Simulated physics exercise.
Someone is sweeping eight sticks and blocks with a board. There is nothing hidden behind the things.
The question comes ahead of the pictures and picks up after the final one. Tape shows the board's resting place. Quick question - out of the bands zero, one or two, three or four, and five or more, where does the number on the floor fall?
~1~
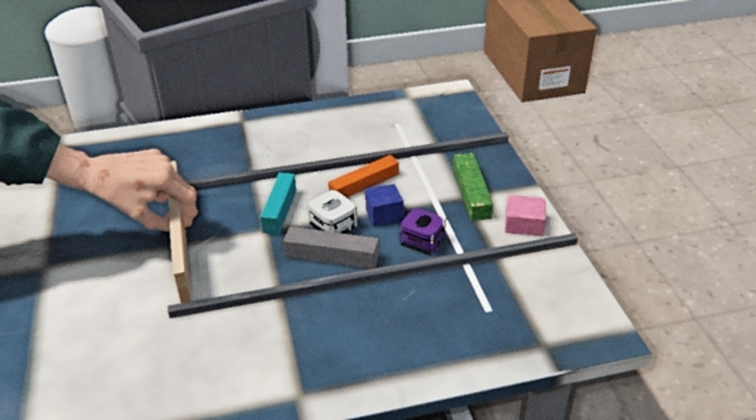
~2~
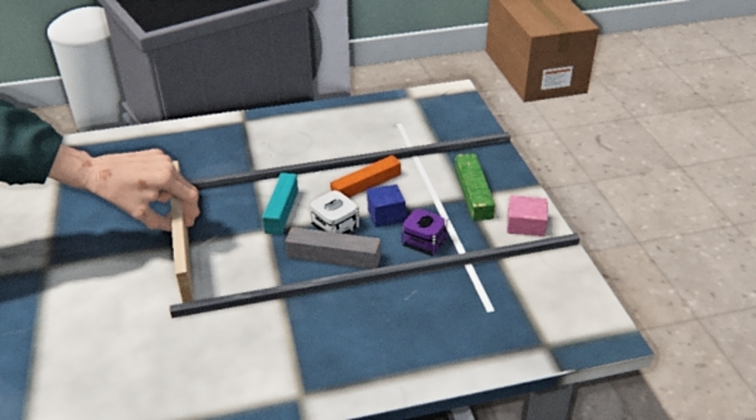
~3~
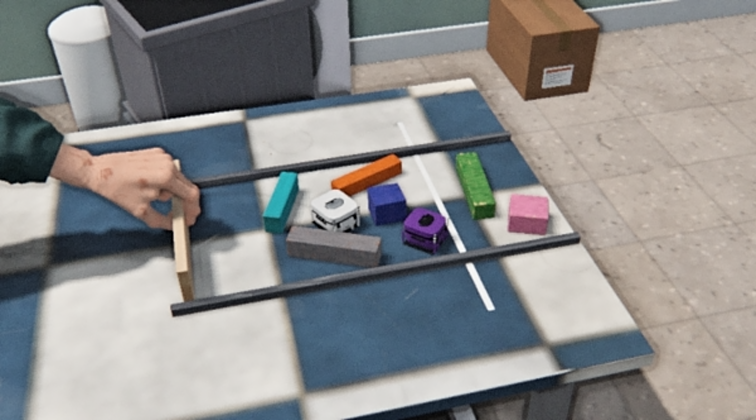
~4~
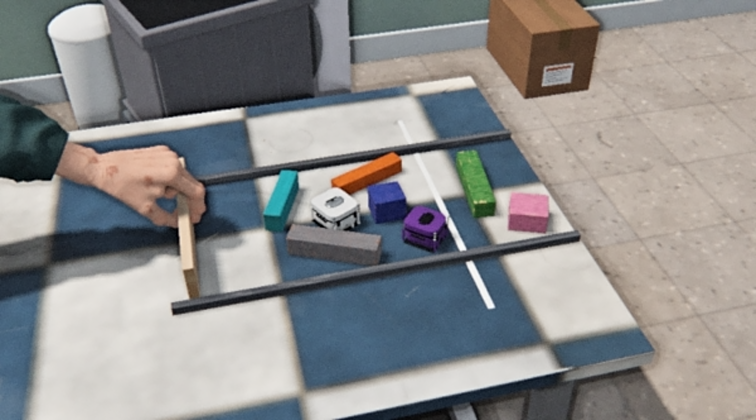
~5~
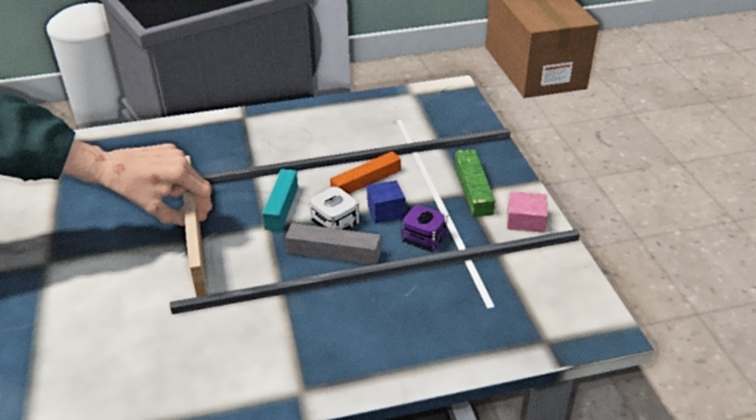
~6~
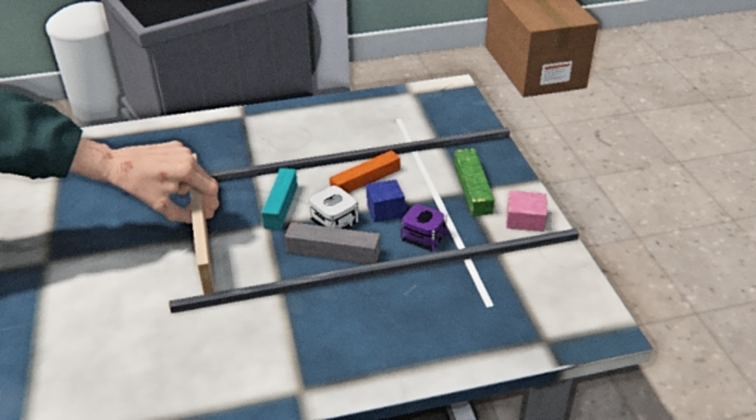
Turns out no piece gets pushed past the edge and drops.
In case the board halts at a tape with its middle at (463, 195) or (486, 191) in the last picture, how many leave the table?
Tallies: 2, 3.
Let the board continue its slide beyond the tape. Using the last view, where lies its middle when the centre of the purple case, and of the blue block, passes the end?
Around (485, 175), then around (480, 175).
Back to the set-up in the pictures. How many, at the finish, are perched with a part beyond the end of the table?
Number: 1.
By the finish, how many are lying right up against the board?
Total: 2.
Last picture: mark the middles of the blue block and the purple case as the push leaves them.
Blue block at (500, 178), purple case at (510, 202).
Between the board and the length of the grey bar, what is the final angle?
About 60 degrees.
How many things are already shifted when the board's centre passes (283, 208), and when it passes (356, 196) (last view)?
Counts: 2, 6.
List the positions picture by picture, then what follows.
The first picture shows pink block (525, 215); green bar (472, 186); purple case (423, 232); board (178, 229); tape (436, 204).
The second picture shows green bar (474, 186); board (180, 229).
The third picture shows purple case (425, 231); turquoise stick (282, 202).
The fourth picture shows pink block (528, 213); white case (335, 212).
The fifth picture shows green bar (474, 182); grey bar (334, 244).
The sixth picture shows pink block (527, 211); green bar (474, 182); purple case (424, 227); board (199, 221); tape (438, 199).
Early on, none off yet; pink block at rest near (527, 211); green bar at rest near (474, 182); purple case at rest near (424, 227).
A while later, none off yet; pink block at rest near (527, 211); green bar at rest near (474, 182); purple case travelled a little near (432, 220).
Further along, none off yet; pink block moving near (536, 211); green bar travelled a little near (493, 177); purple case travelled well along near (480, 207).
Finally, the number that fall off is zero.
